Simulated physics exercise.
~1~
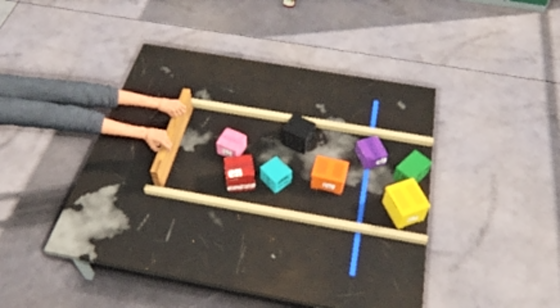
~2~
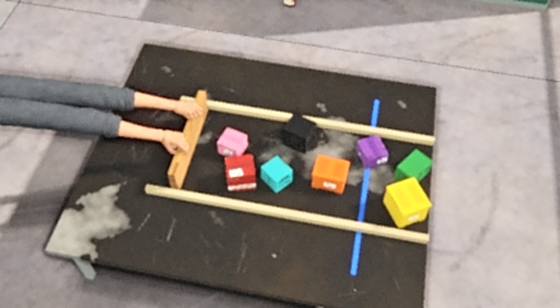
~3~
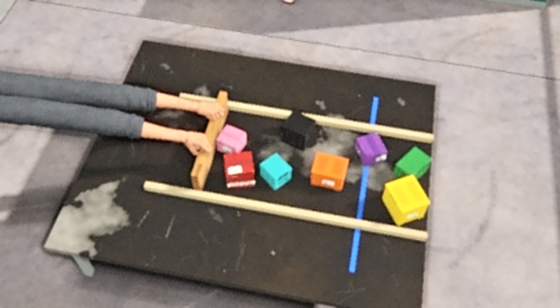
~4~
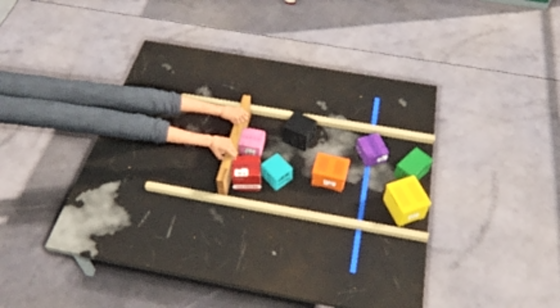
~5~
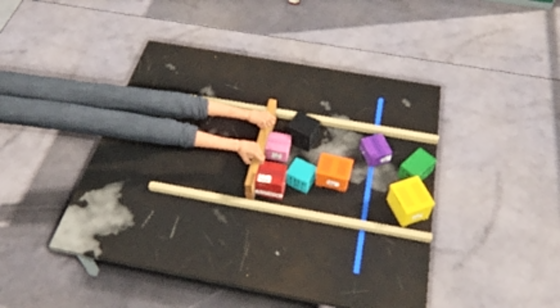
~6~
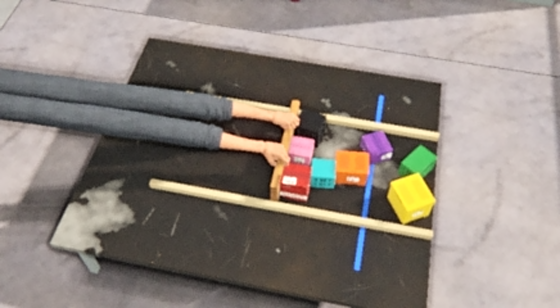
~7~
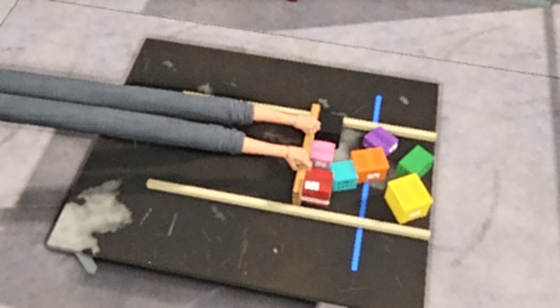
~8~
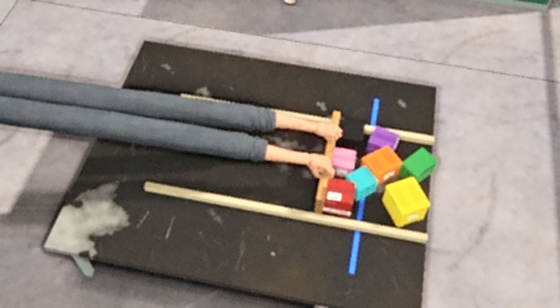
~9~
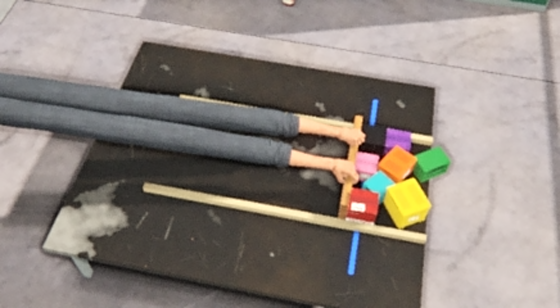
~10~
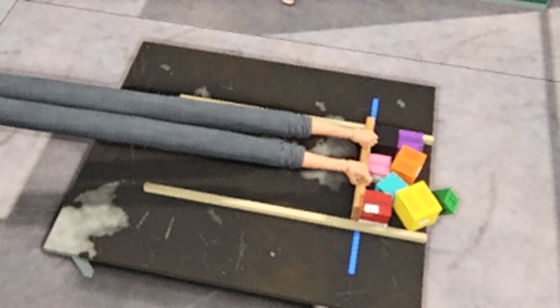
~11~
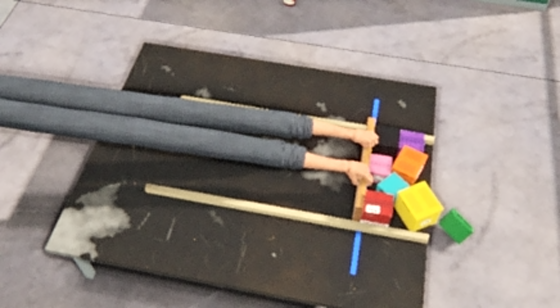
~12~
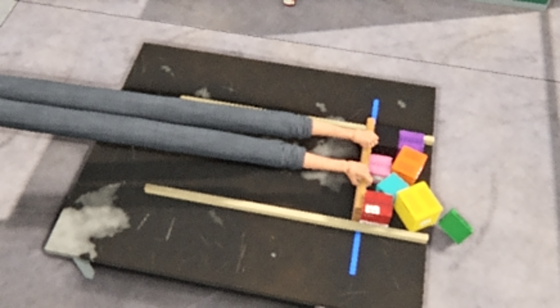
At first, two hands in dark sleeves hold a wooden plank upright at the left of a dark platform, with colourful blocks scattered between two pale battens. The hands slide the plank steadily right until it meets the pink and red blocks and pushes them along. The turquoise, orange and black ones are soon caught up too, and the group bunches together, nudging the purple block. As the plank nears the blue tape line, the crowd presses against the yellow and green blocks by the right edge. The green block drops off onto the floor, while the plank stops at the tape and the rest stay clustered at the edge.
